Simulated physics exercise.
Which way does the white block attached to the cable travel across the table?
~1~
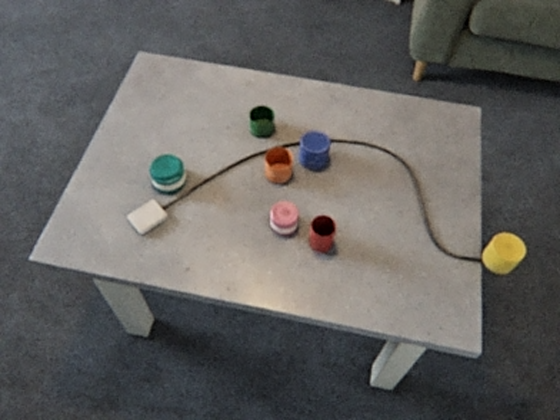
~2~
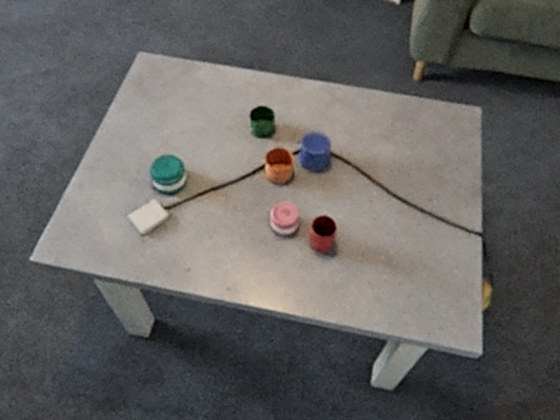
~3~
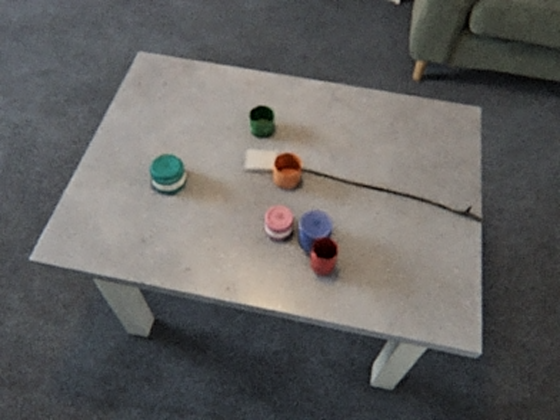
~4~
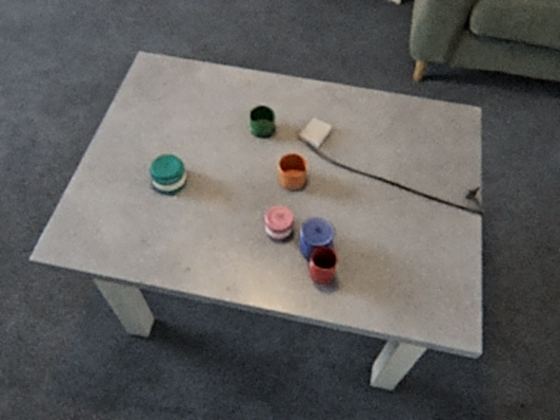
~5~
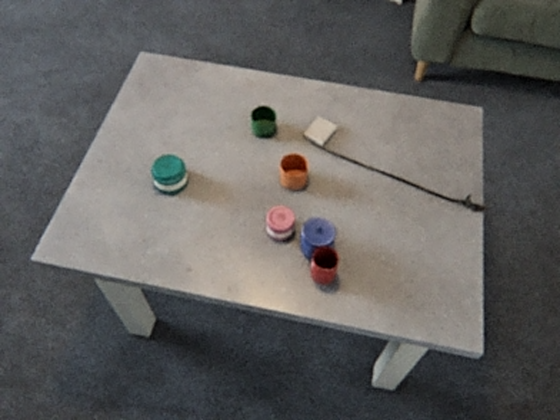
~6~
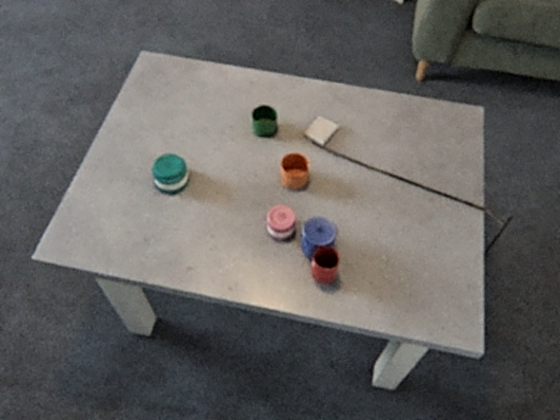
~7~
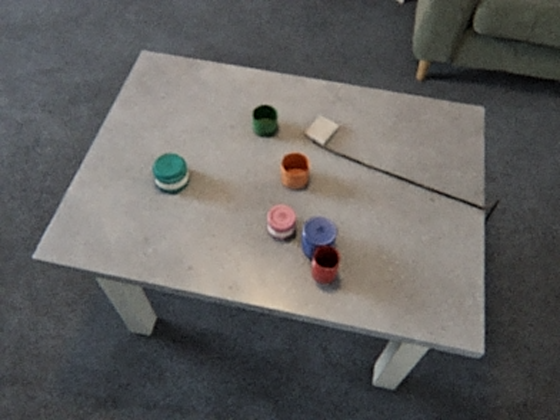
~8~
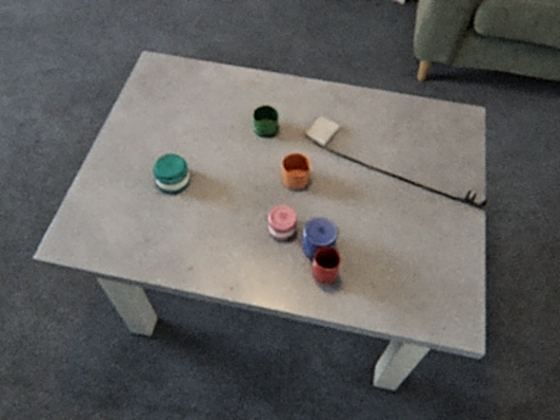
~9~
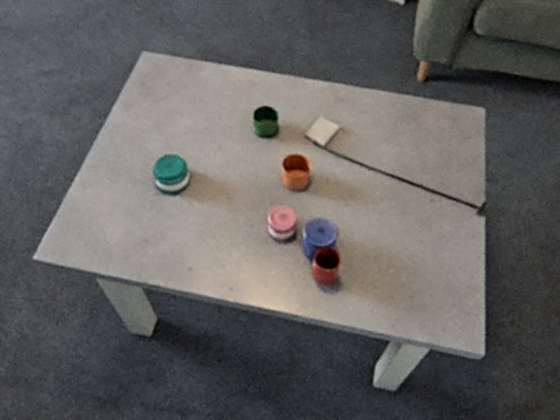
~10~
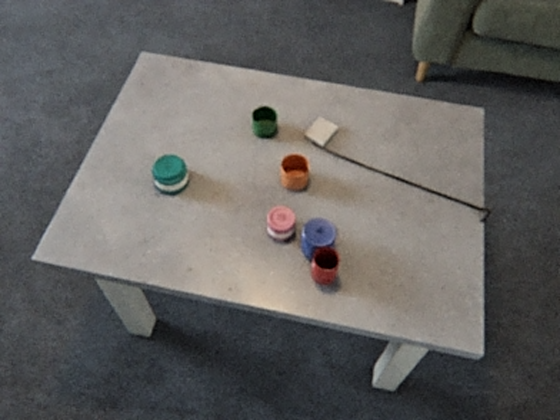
It moves to the right, and also away toward the far side of the table, before coming to rest beyond the orange cup.
